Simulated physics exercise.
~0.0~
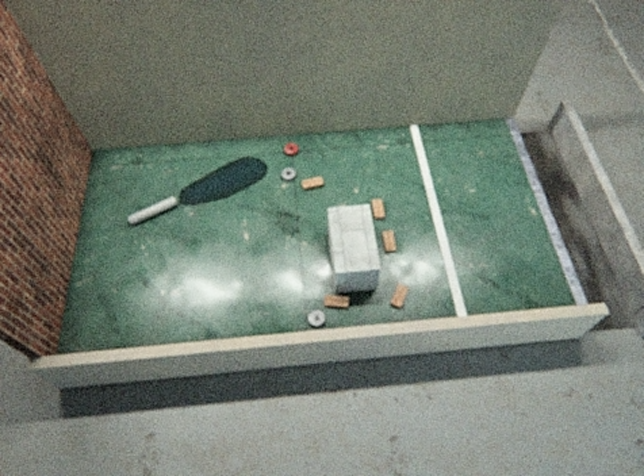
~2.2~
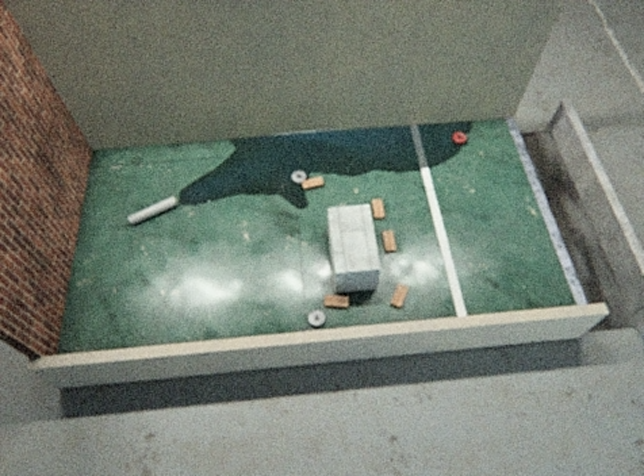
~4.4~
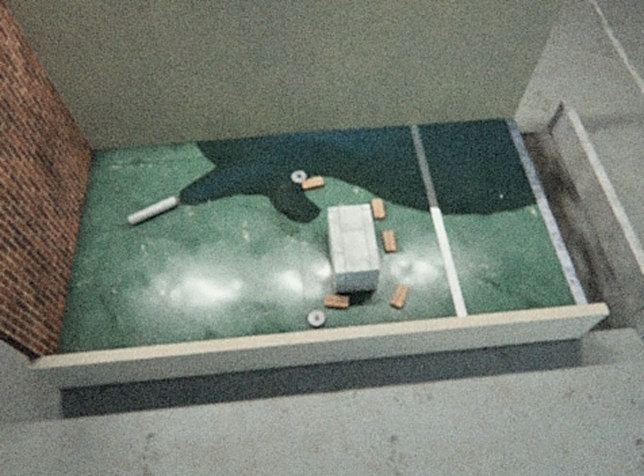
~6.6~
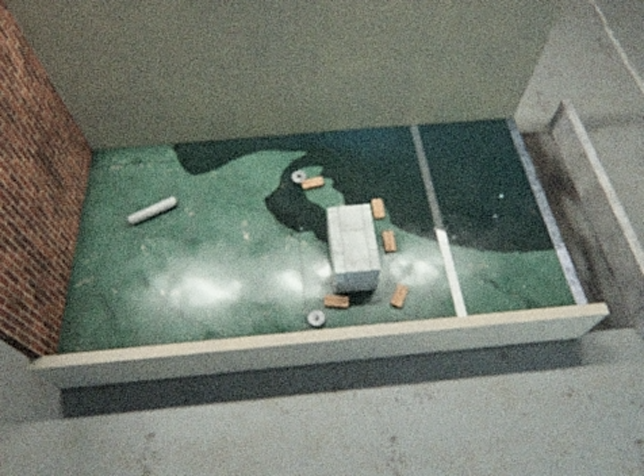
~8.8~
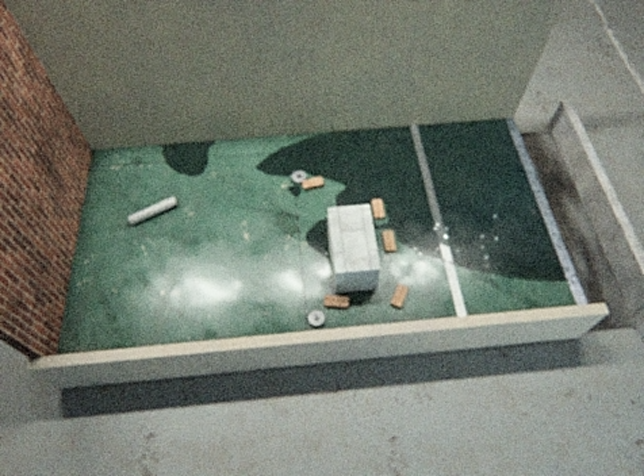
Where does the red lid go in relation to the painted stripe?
The red lid is carried to the right along the back wall and gets past the painted stripe, and later it is no longer in view.
